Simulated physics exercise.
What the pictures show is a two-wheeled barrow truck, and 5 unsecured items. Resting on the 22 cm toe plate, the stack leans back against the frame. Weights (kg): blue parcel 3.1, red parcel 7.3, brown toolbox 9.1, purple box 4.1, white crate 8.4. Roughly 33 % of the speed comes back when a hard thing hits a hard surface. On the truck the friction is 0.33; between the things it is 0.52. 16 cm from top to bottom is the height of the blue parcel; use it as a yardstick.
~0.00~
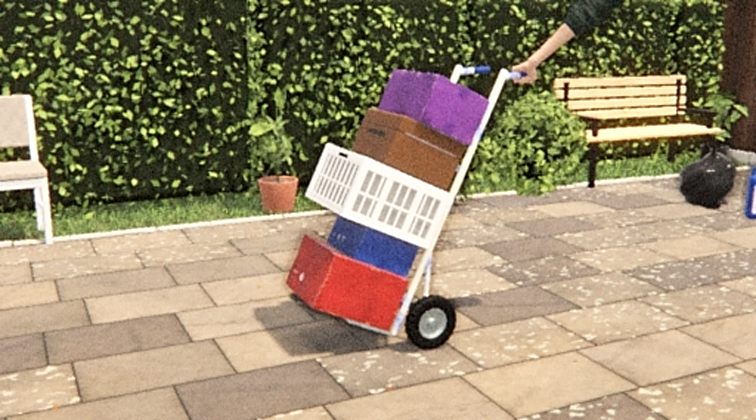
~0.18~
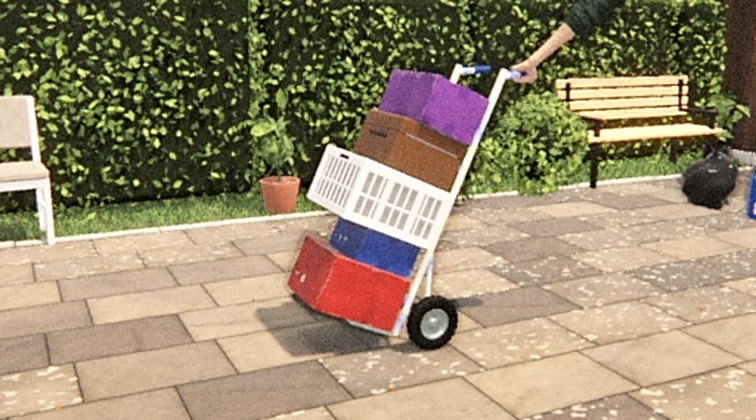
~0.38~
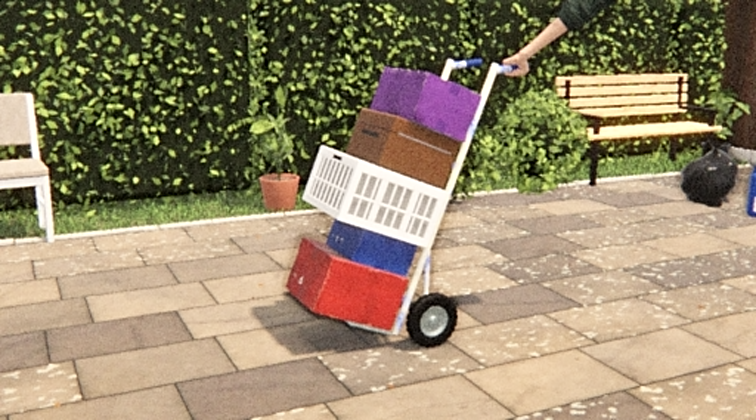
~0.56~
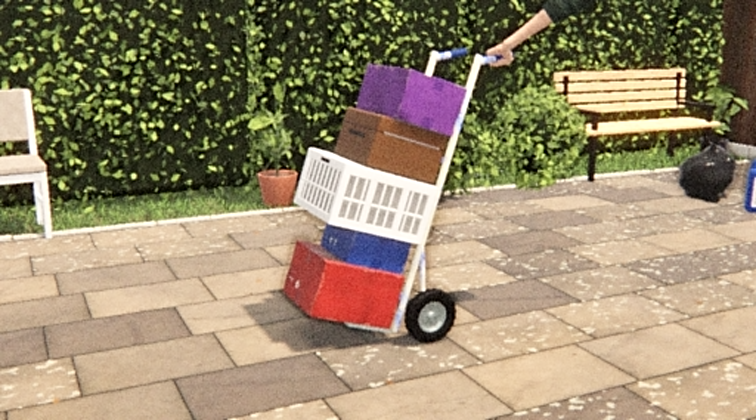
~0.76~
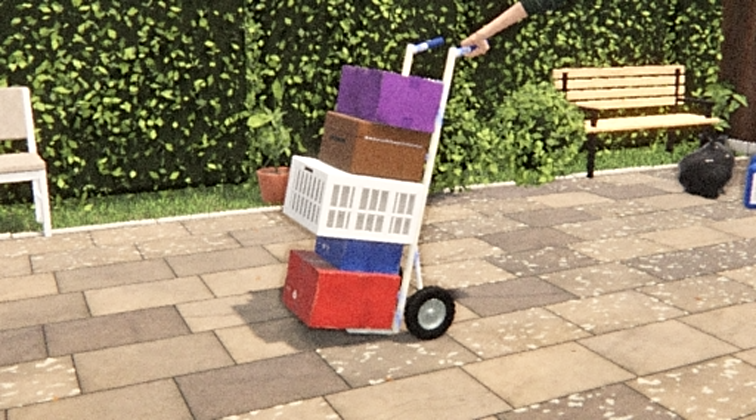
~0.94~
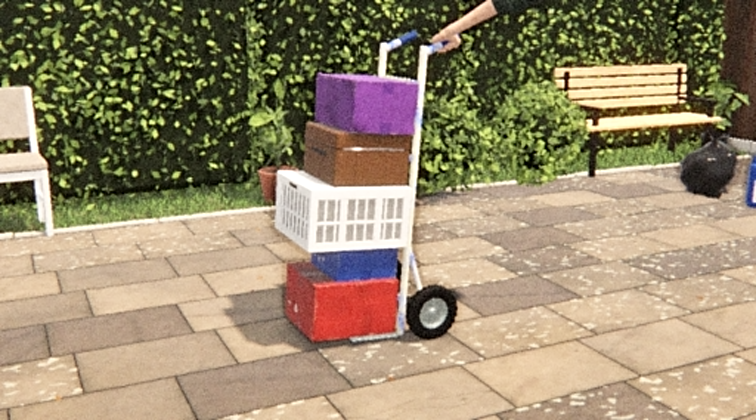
At the start, a hand grips the handle of a white hand truck leaning back to the right, loaded with a red box, a blue box, a white crate, a brown box and a purple box. The hand then pushes the handle up and leftward, and the loaded truck swings to nearly upright.
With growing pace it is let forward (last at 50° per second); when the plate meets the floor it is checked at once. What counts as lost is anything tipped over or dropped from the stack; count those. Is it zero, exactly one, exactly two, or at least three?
It is at least three.
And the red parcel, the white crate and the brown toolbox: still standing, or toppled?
In the last frame the red parcel remains up, the white crate does not stay up and the brown toolbox does not stay up.
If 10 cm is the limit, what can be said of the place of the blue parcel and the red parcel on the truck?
As for the blue parcel, it winds up somewhere else, and the red parcel remains where it was.
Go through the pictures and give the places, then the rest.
In the first frame, 25° short of upright; blue parcel (373, 244); red parcel (347, 282).
In the second frame, 25° short of upright; white crate (378, 196); brown toolbox (408, 150).
In the third frame, 22° short of upright; purple box (424, 103); white crate (373, 196).
In the fourth frame, 18° short of upright; brown toolbox (390, 146); purple box (410, 99).
In the fifth frame, 12° short of upright; white crate (352, 199); brown toolbox (373, 147).
In the sixth frame, 4° short of upright; blue parcel (354, 253); red parcel (341, 298).
By 1.54 s, truck upright; blue parcel rocked 19° off its seat near (340, 252); red parcel rocked 4° off its seat near (339, 303); purple box rocked 20° off its seat.
By 1.94 s, truck upright; brown toolbox and purple box now dropped from the stack; blue parcel rocked 51° off its seat near (322, 246); red parcel rocked 4° off its seat near (339, 303).
By 2.24 s, truck upright; white crate now dropped from the stack; blue parcel on its side near (287, 256); red parcel rocked 4° off its seat near (339, 303).
When it is over (3.4 s), dropped from the stack, brown toolbox, purple box and white crate; lying over on the truck, blue parcel; red parcel within 10 cm of the start. End places, in pixels of the last picture, blue parcel near (290, 256), red parcel near (339, 303).
